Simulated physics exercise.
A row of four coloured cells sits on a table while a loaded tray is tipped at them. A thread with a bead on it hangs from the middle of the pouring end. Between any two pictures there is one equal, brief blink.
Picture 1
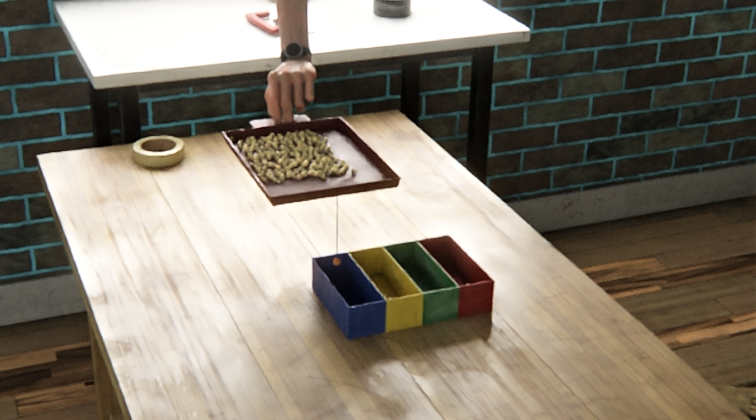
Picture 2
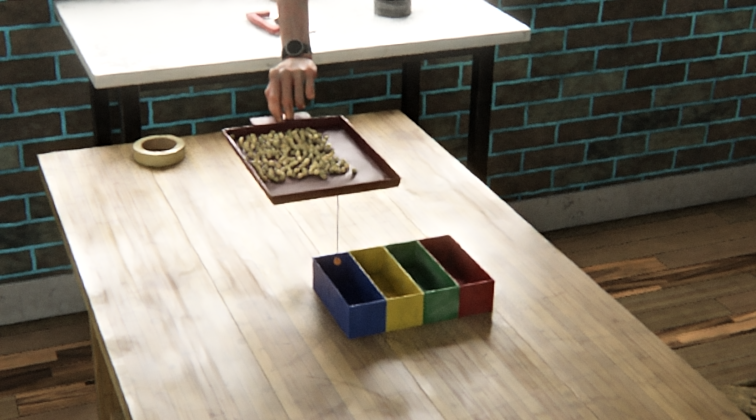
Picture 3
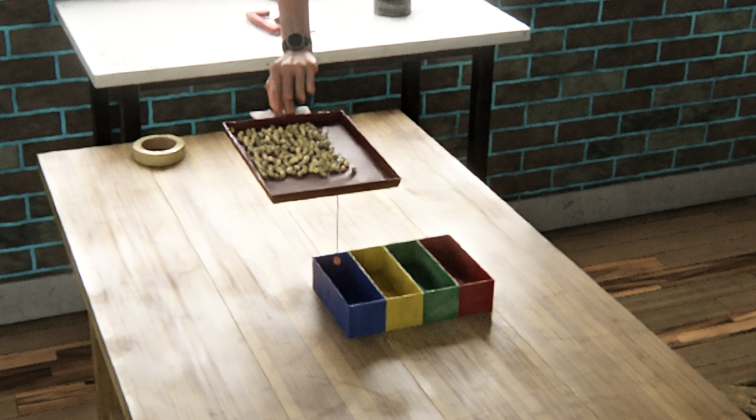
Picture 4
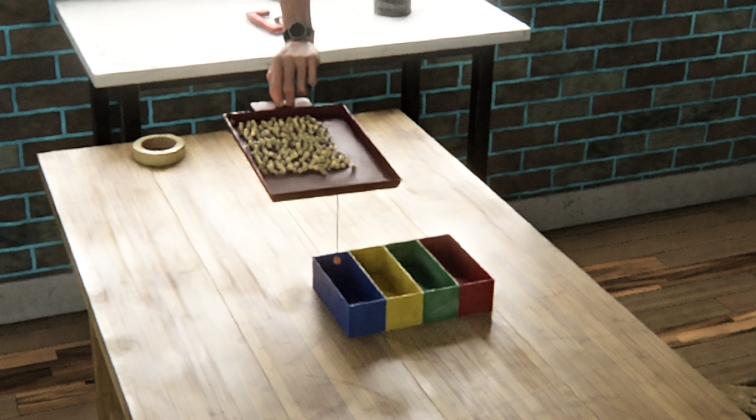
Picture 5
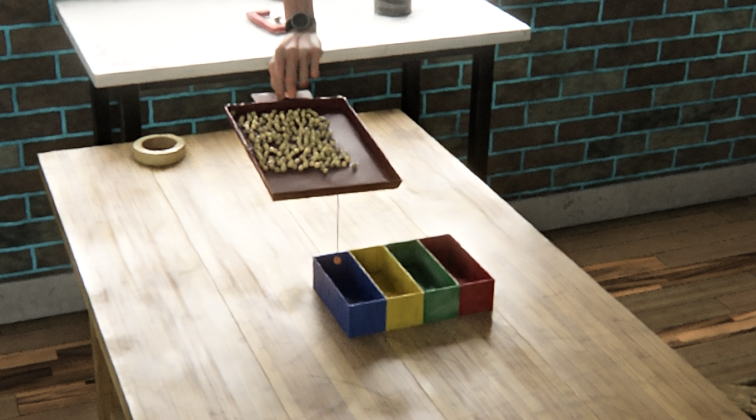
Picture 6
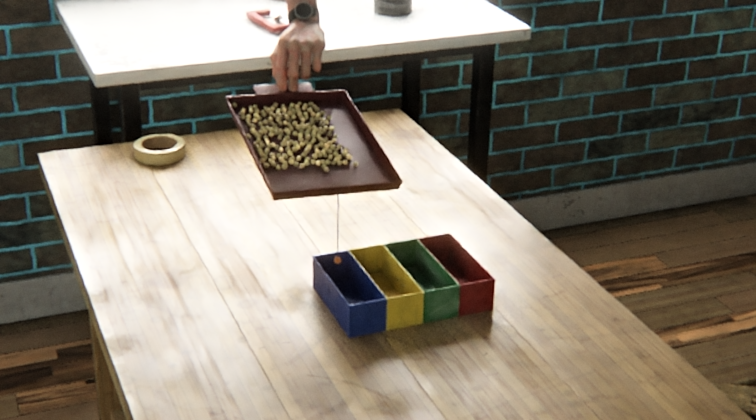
The footage shows a hand holding a dark red tray of small tan pieces above a wooden table, near a row of blue, yellow, green and red cells; the hand gradually raises the tray's far end while the cells stay still.
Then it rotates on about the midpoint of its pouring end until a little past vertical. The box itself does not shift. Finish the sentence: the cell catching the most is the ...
... Yellow cell.
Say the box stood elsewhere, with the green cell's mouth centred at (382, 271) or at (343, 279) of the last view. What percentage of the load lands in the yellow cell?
Roughly 20% first, roughly 0% second.
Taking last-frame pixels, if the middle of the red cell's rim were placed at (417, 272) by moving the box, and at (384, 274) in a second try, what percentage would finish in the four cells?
Around 100 then around 60 per cent.
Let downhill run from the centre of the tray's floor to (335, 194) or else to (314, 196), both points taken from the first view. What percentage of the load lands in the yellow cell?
20 % then 0 %, roughly.
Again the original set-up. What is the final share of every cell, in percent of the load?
About: Blue cell 20, yellow cell 50, green cell 30, red cell 0 per cent.
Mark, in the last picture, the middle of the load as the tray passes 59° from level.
I'd put the middle of the pieces at roughly (361, 179).
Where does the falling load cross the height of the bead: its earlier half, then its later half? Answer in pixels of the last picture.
Roughly (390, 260) first, then roughly (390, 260).
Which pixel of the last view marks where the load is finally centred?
Resting centre, last picture - approx. (391, 303).
Just after the last frame, tray tipped steeply; almost all on the tray; just a few in the yellow cell; just a few in the green cell; just a few in the blue cell; just a few falling or outside the box.
A moment on, tray tipped right over; roughly a quarter on the tray; roughly a quarter in the yellow cell; about a tenth in the green cell; about a tenth in the blue cell; just a few in the red cell; roughly a quarter falling or outside the box.
Further on, tray tipped past a quarter turn; roughly half in the yellow cell; roughly a quarter in the green cell; roughly a quarter in the blue cell; just a few in the red cell; just a few falling or outside the box.
When it is over, tray tipped past a quarter turn; roughly half in the yellow cell; roughly a quarter in the green cell; roughly a quarter in the blue cell; just a few in the red cell; just a few outside the box.
